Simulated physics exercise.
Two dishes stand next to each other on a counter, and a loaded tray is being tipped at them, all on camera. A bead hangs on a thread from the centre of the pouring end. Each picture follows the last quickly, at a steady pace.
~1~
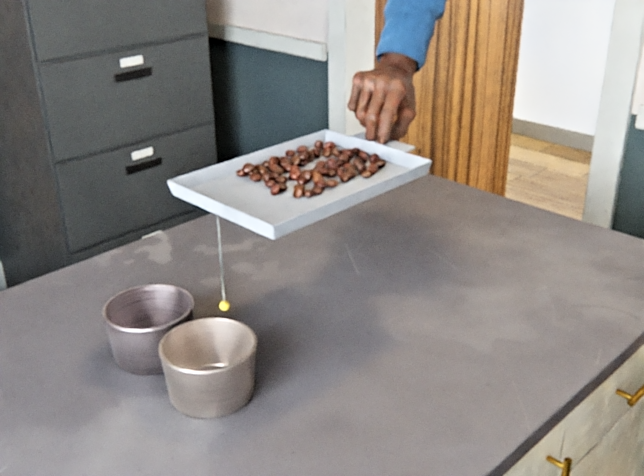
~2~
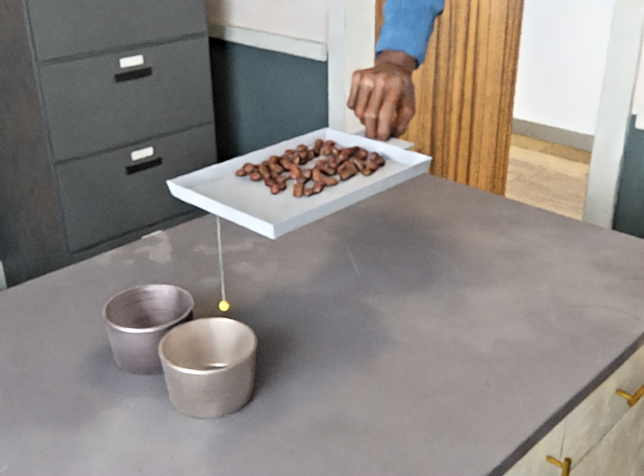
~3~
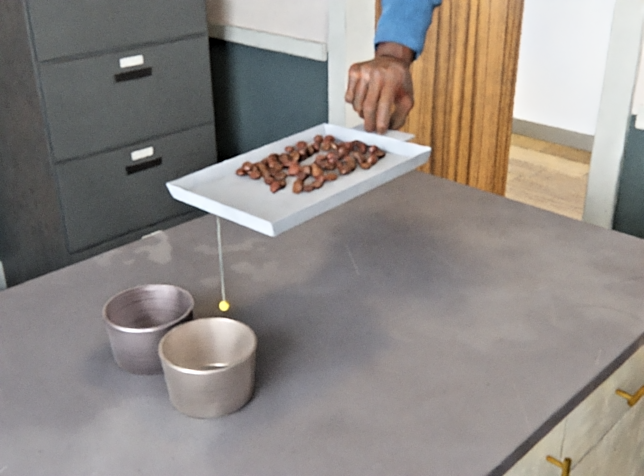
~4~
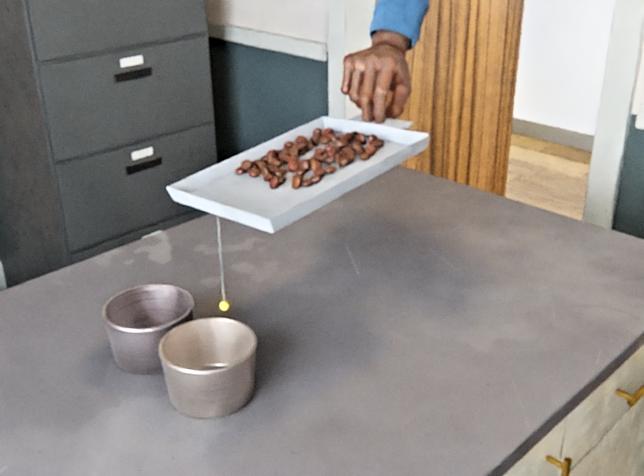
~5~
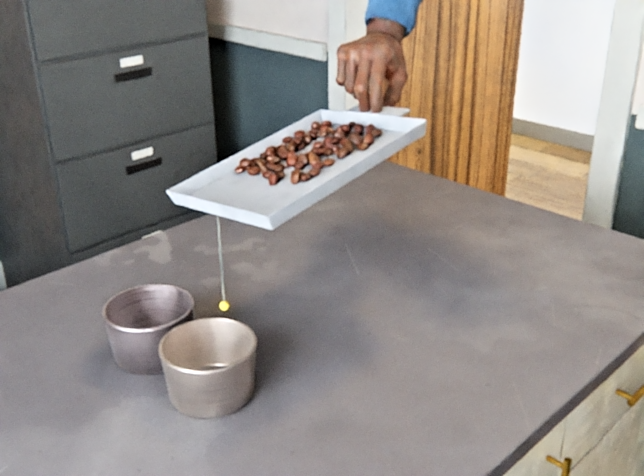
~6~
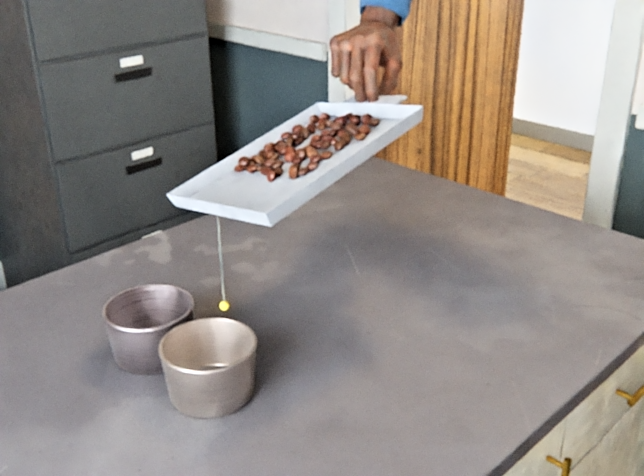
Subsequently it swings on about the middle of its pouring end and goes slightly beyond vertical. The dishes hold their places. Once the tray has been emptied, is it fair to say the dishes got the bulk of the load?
No, they got less than half.
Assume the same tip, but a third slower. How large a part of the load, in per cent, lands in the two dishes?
Around 50 in every hundred.
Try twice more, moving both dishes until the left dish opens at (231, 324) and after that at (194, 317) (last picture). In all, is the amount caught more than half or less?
First place: Short of half; second place: Short of half.
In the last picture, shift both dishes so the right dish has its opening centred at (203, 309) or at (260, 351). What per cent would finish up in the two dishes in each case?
I'd say about 70 percent, followed by about 40 percent.
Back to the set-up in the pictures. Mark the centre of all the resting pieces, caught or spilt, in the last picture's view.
At about (194, 332).
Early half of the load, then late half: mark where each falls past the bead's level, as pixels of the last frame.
The first part passes (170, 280); everything after passes (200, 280).
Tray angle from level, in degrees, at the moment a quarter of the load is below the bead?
Angle reached: About 85°.
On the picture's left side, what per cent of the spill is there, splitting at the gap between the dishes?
About 20 %.
Soon, tray tipped steeply; all on the tray.
A while on, tray tipped right over; about a third on the tray; about a quarter in the left dish; about a quarter outside both; a small part in the air.
Towards the end, tray tipped past a quarter turn; about a third in the left dish; about two thirds outside both.
Finally, tray tipped past a quarter turn; none in the right dish; about a third in the left dish; about two thirds outside both.
